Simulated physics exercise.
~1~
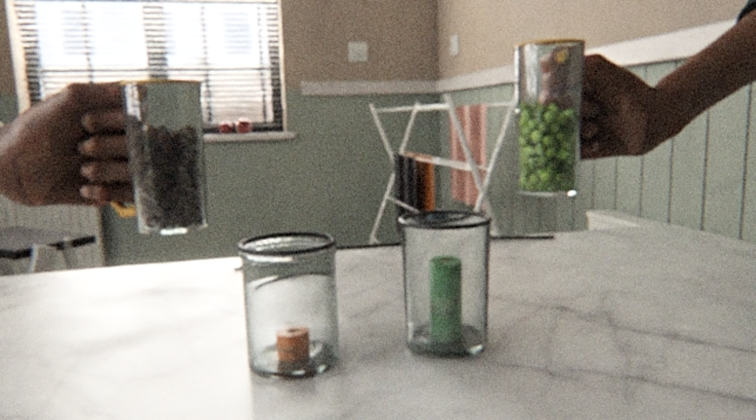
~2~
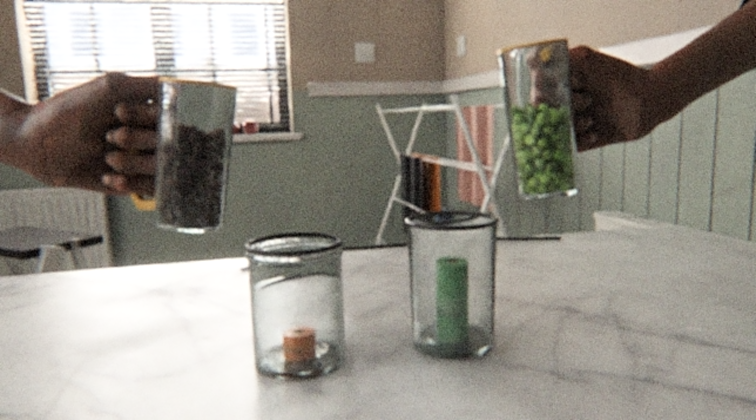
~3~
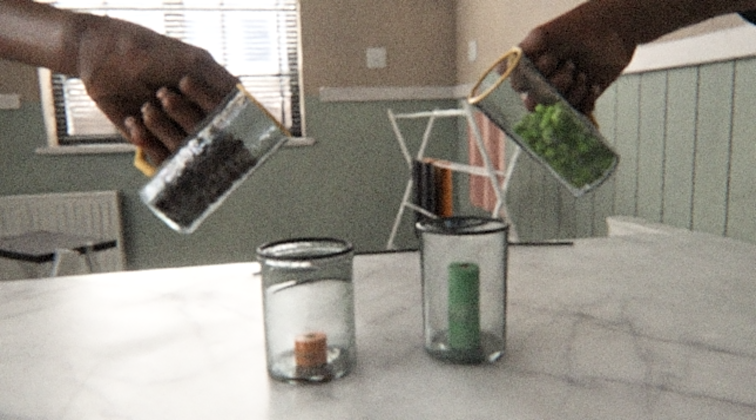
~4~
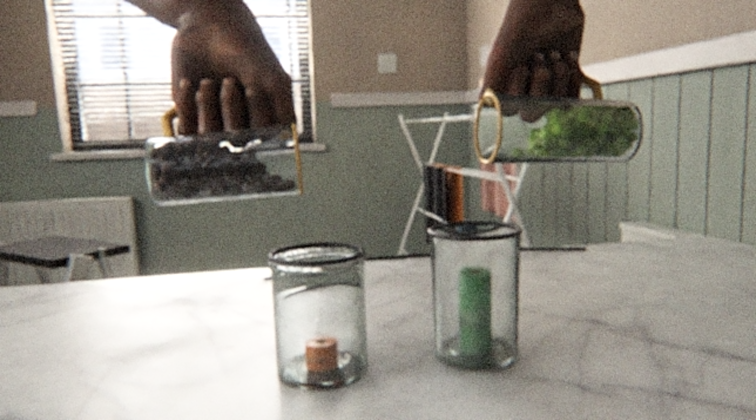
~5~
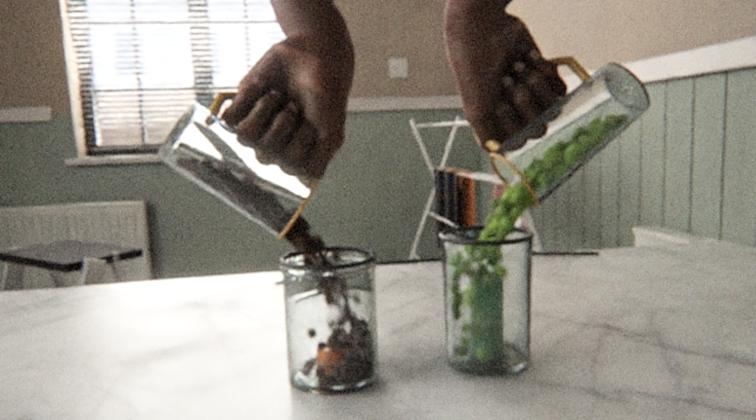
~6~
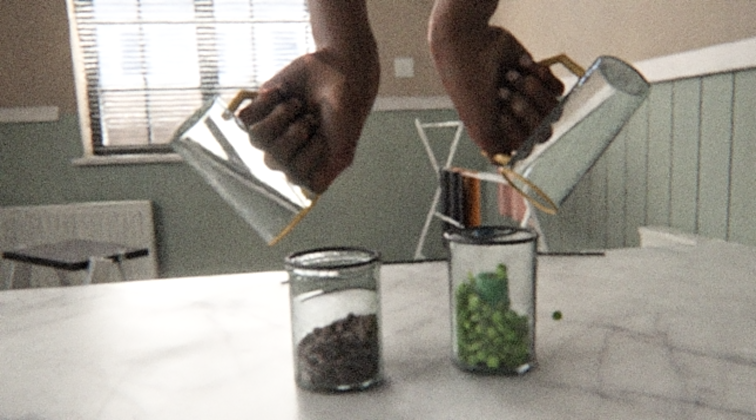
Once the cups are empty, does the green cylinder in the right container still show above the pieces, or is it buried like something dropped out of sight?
The green cylinder still shows above the green pieces. The shorter object in the left container is the one that ends up hidden, under the dark pieces.
